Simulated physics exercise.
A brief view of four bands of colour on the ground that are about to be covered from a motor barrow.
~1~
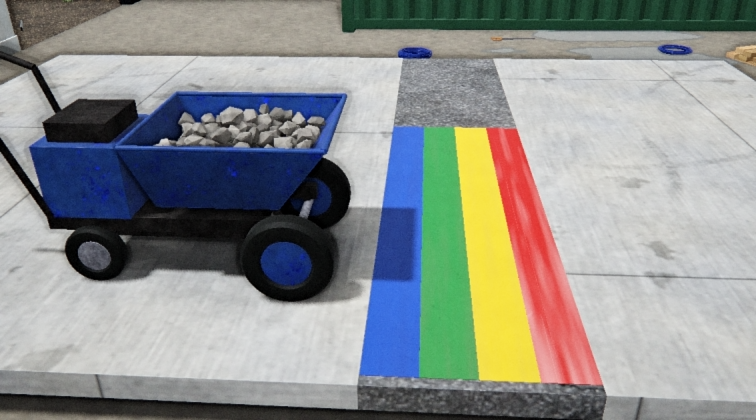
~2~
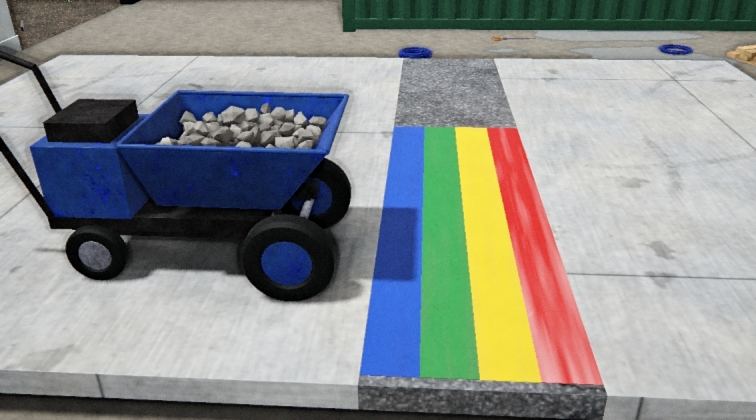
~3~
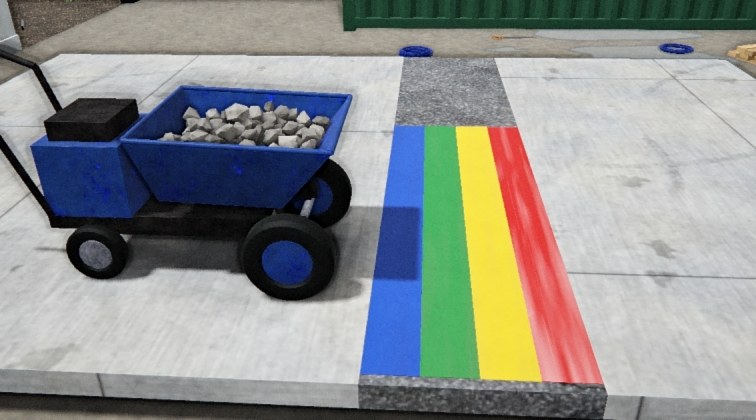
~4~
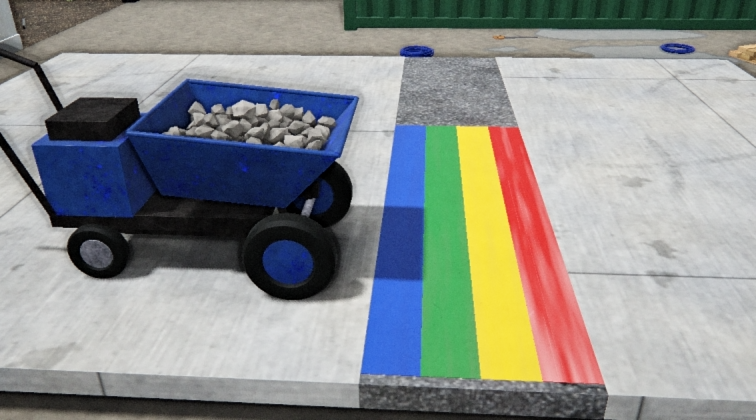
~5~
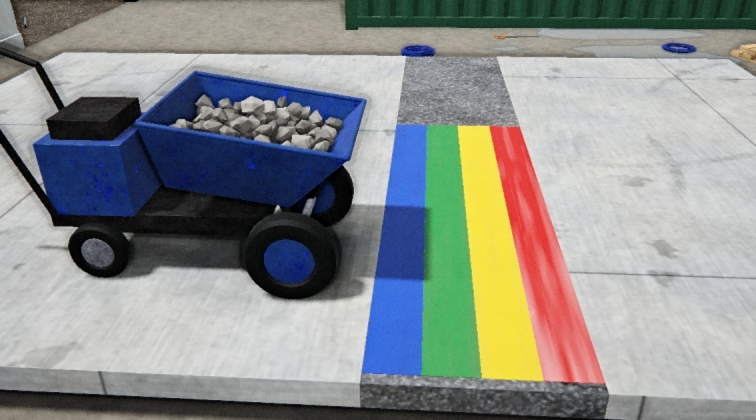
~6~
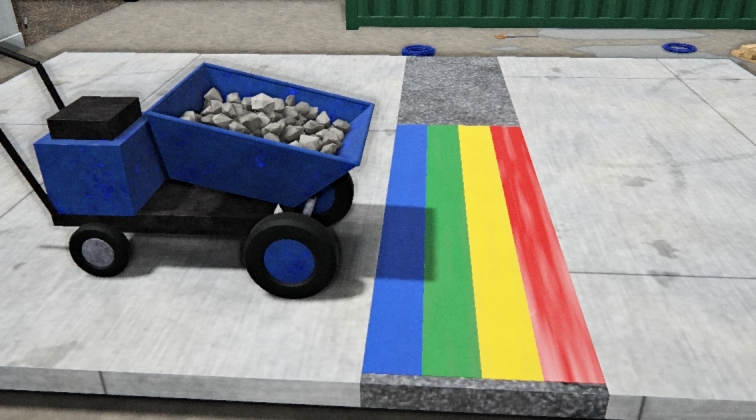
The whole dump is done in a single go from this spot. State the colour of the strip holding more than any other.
It is green.
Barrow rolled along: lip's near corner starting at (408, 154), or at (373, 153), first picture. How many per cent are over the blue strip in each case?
In order: About 0 % and 0 %.
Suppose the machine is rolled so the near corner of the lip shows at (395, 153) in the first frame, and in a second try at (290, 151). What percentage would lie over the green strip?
0 % and 30 %.
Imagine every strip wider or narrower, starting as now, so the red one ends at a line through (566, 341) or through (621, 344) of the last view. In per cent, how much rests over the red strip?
10 % and 10 %.
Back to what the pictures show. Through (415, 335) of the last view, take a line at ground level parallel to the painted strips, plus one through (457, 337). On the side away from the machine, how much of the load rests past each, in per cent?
Some 80 and some 60 per cent, respectively.
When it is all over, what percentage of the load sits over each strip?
Blue strip about 5 per cent, green strip about 40 per cent, yellow strip about 25 per cent, red strip about 10 per cent.
Just after the last frame, skip tipped well over; every one in the skip.
A moment on, skip tipped steeply; almost all in the skip; about a tenth over the green strip; just a few over the yellow strip; just a few falling.
Further on, skip tipped right over; roughly a quarter in the skip; just a few over the blue strip; roughly a third over the green strip; roughly a quarter over the yellow strip; about a tenth over the red strip; just a few off the paint.
When it is over, skip tipped right over; about a tenth in the skip; about a tenth over the blue strip; roughly a third over the green strip; roughly a quarter over the yellow strip; about a tenth over the red strip; about a tenth off the paint.
